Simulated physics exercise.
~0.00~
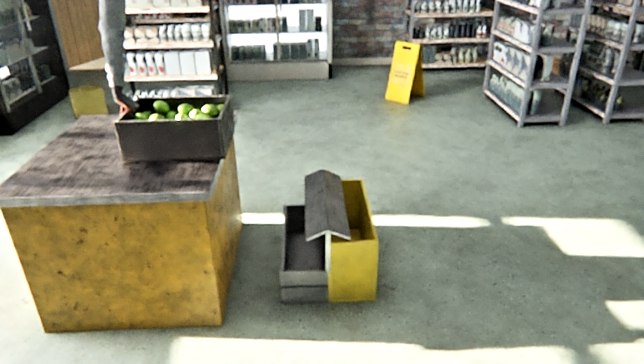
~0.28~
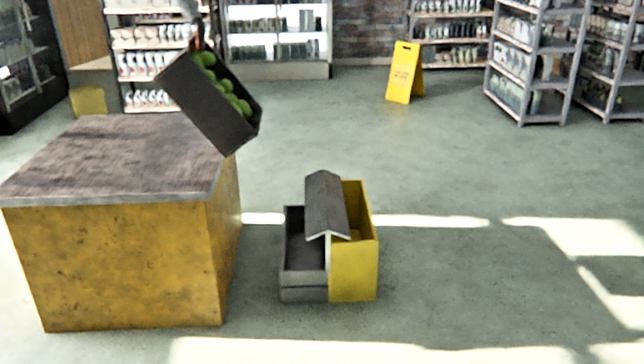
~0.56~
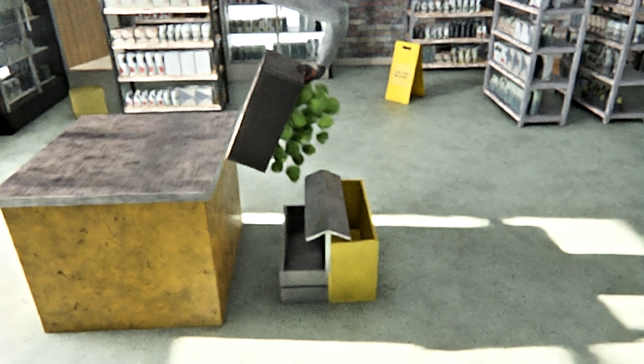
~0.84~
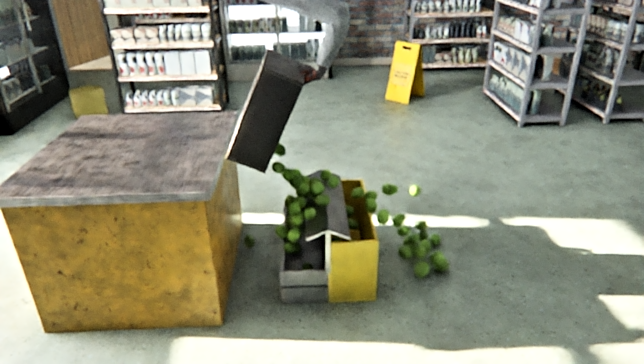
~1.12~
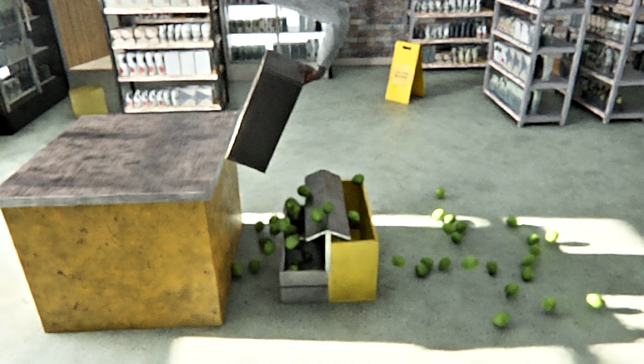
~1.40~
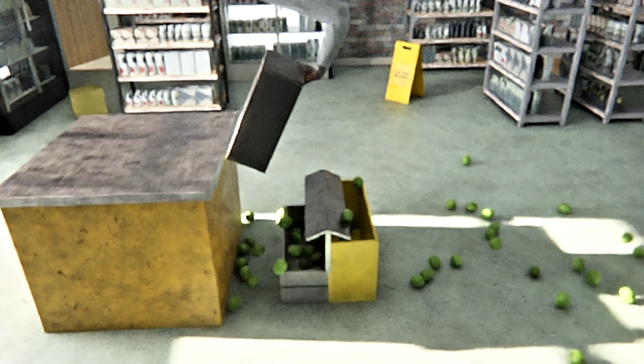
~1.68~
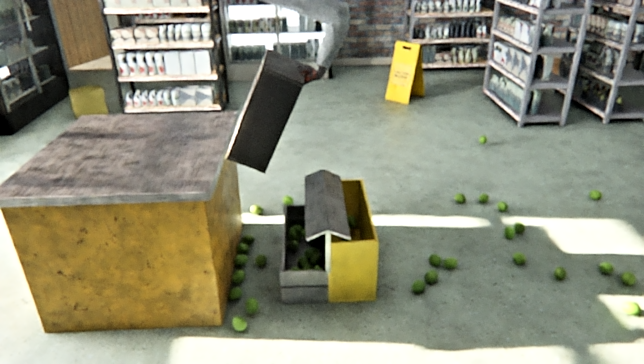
Green limes tip from a black crate, some landing in two bins, many scattering across the floor.
